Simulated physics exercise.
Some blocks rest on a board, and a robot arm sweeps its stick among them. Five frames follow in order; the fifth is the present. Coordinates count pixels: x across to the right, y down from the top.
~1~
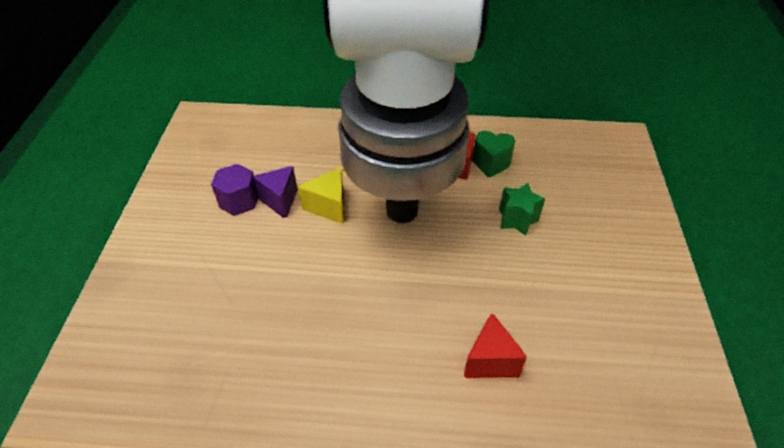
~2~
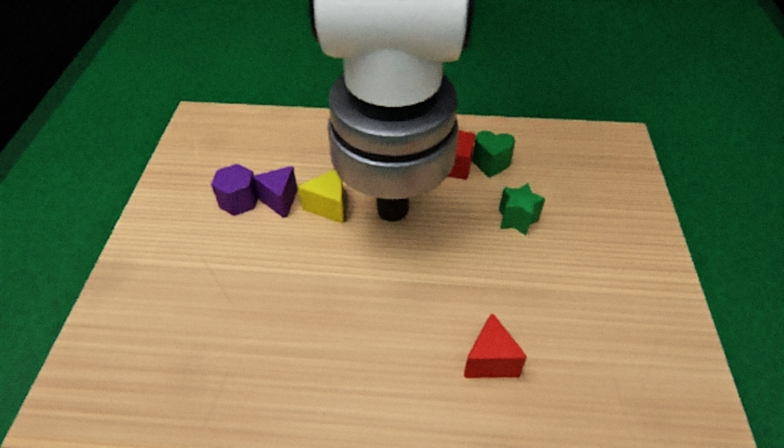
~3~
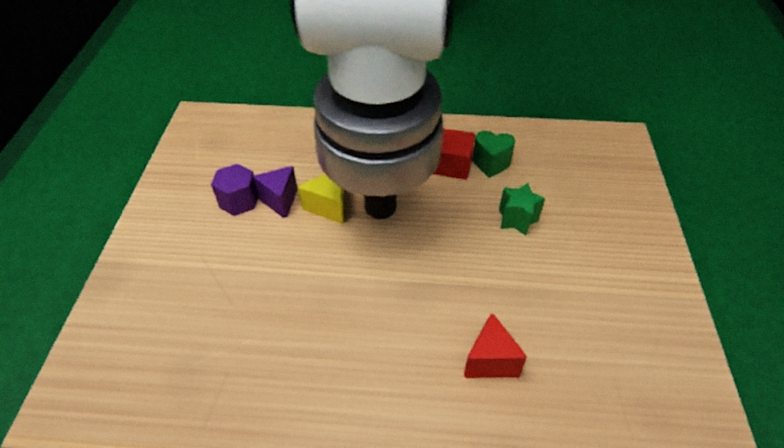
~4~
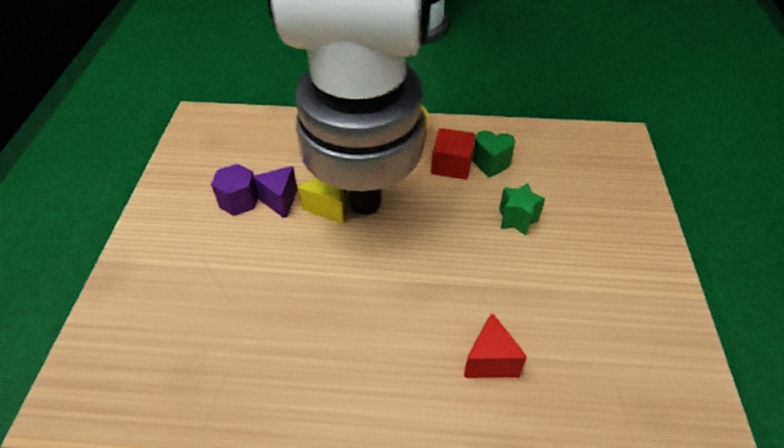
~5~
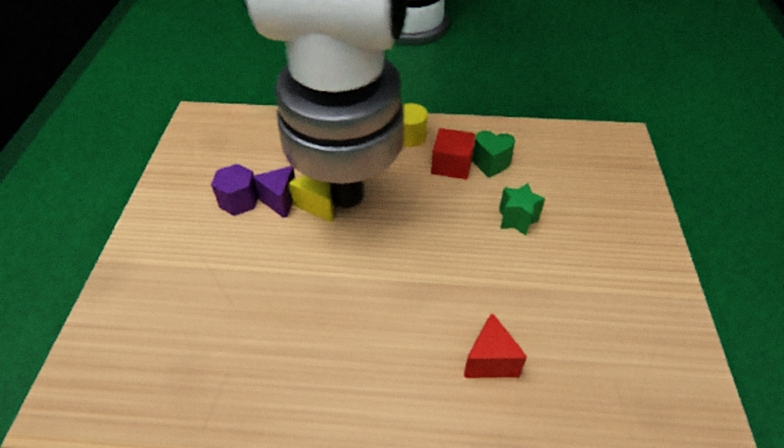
To begin with, a robot arm holds its stick over a wooden board of colourful blocks, just right of a yellow triangular block. The arm moves steadily left, uncovering a red block and then a yellow one behind it, and the stick nudges the yellow triangular block slightly left, toward the purple blocks.
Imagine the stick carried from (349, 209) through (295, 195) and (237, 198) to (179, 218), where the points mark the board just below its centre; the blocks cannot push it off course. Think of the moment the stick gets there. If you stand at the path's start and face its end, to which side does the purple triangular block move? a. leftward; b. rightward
I'll go with b - rightward.
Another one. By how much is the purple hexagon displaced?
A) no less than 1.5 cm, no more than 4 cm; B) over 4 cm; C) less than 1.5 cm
My pick is B.
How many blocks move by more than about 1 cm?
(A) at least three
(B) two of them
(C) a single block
It's A.
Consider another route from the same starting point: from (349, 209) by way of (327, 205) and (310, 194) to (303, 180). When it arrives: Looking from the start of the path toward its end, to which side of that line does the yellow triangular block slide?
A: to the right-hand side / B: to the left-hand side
I choose B.
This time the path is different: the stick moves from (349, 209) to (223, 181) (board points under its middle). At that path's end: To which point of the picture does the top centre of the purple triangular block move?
The middle of its upper face should be somewhere near (187, 155).
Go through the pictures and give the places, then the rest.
In the first picture, stick tip at (402, 213); block tops, purple hexagon at (232, 177); purple triangular block at (275, 178); yellow triangular block at (326, 184).
In the second picture, stick at (393, 211); blocks unchanged.
In the third picture, stick at (380, 209); blocks unchanged.
In the fourth picture, stick at (365, 204); blocks unchanged.
In the fifth picture, stick at (348, 198); purple hexagon at (232, 177); purple triangular block at (275, 178); yellow triangular block at (317, 182).
What follows on the original path. One third of the way, stick at (293, 184); purple hexagon at (216, 175), turned 30° anticlockwise; purple triangular block at (250, 170), turned 25° clockwise; yellow triangular block at (263, 186), turned 25° anticlockwise.
Two thirds of the way, stick at (233, 188); purple hexagon at (187, 177), turned 35° anticlockwise; purple triangular block at (215, 159), turned 20° clockwise; yellow triangular block at (223, 198), turned 85° anticlockwise.
At the end, stick at (175, 207); purple hexagon at (143, 181); purple triangular block at (209, 158), turned 40° clockwise; yellow triangular block at (213, 203), turned 120° anticlockwise.
